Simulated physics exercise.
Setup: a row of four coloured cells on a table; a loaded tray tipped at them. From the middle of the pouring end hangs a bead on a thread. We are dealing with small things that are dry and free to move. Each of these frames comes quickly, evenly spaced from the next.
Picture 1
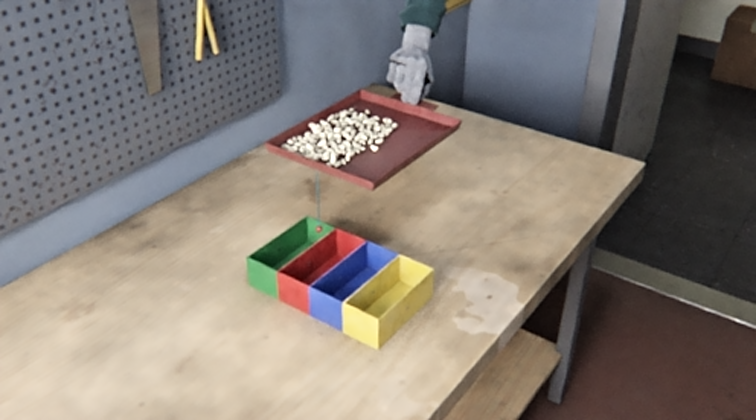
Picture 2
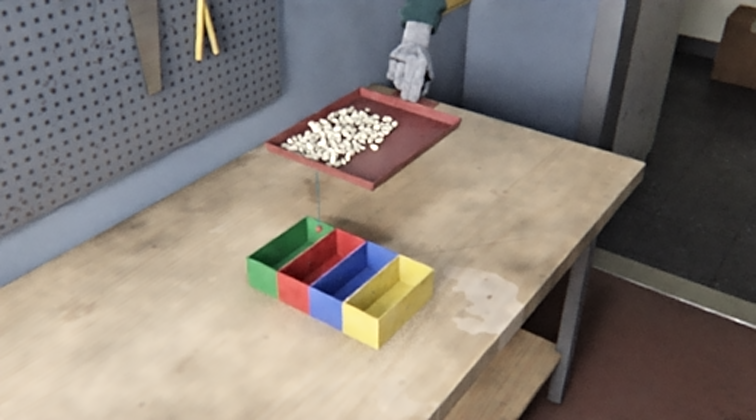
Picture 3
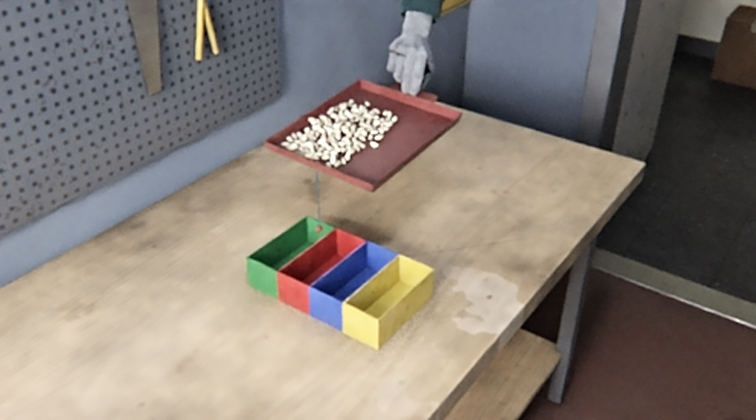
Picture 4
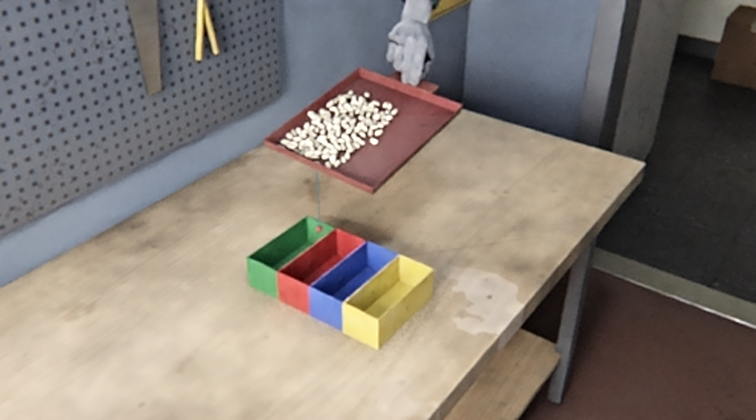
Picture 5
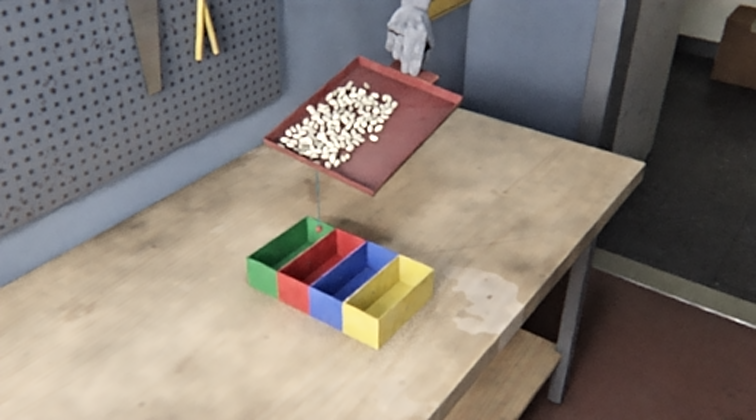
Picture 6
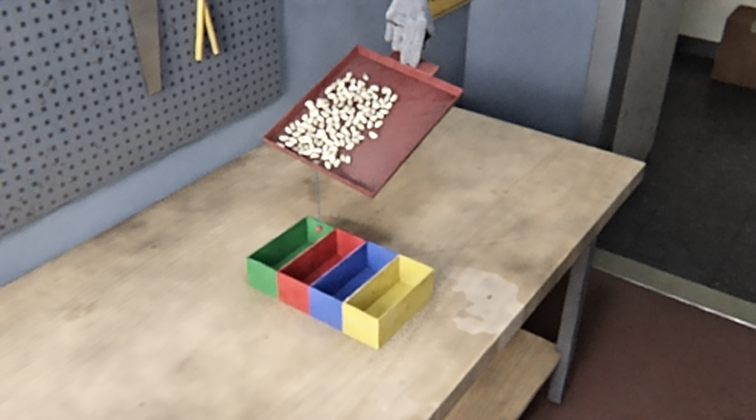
A gloved hand raised the far side of a red tray of white beans, slanting it more and more toward the green, red, blue and yellow cells on the table, while the beans barely shifted.
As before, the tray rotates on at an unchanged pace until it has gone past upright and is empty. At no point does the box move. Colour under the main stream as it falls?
Blue, I would say.
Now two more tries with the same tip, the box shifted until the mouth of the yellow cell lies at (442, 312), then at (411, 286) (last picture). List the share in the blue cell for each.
Roughly 0% the first time and 20% the second time.
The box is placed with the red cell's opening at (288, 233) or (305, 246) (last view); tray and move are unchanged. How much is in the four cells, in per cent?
About 90 in a hundred, then about 100 in a hundred.
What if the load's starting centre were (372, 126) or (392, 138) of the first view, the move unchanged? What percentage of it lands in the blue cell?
The first start gives 60 percent and the second 70 percent.
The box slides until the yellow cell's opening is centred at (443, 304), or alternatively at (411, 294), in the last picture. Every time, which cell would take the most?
In the first try it is the green one, in the second it is the red cell.
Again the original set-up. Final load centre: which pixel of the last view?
Near (351, 286), more or less.
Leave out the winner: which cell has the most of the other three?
Rank two - that red cell.
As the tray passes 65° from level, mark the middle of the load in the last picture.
The middle of the pieces lands at roughly (342, 157).
Soon after the last picture, tray tipped steeply; nearly all on the tray; a stray few in the blue cell; a stray few falling or outside the box.
A little later, tray tipped past a quarter turn; about half on the tray; about a quarter in the blue cell; a small part in the red cell; a stray few in the yellow cell; about a quarter falling or outside the box.
Later still, tray tipped past a quarter turn; about two thirds in the blue cell; about a third in the red cell; a small part in the green cell; a stray few in the yellow cell.
At rest, tray tipped past a quarter turn; about two thirds in the blue cell; about a third in the red cell; a small part in the green cell; a stray few in the yellow cell.
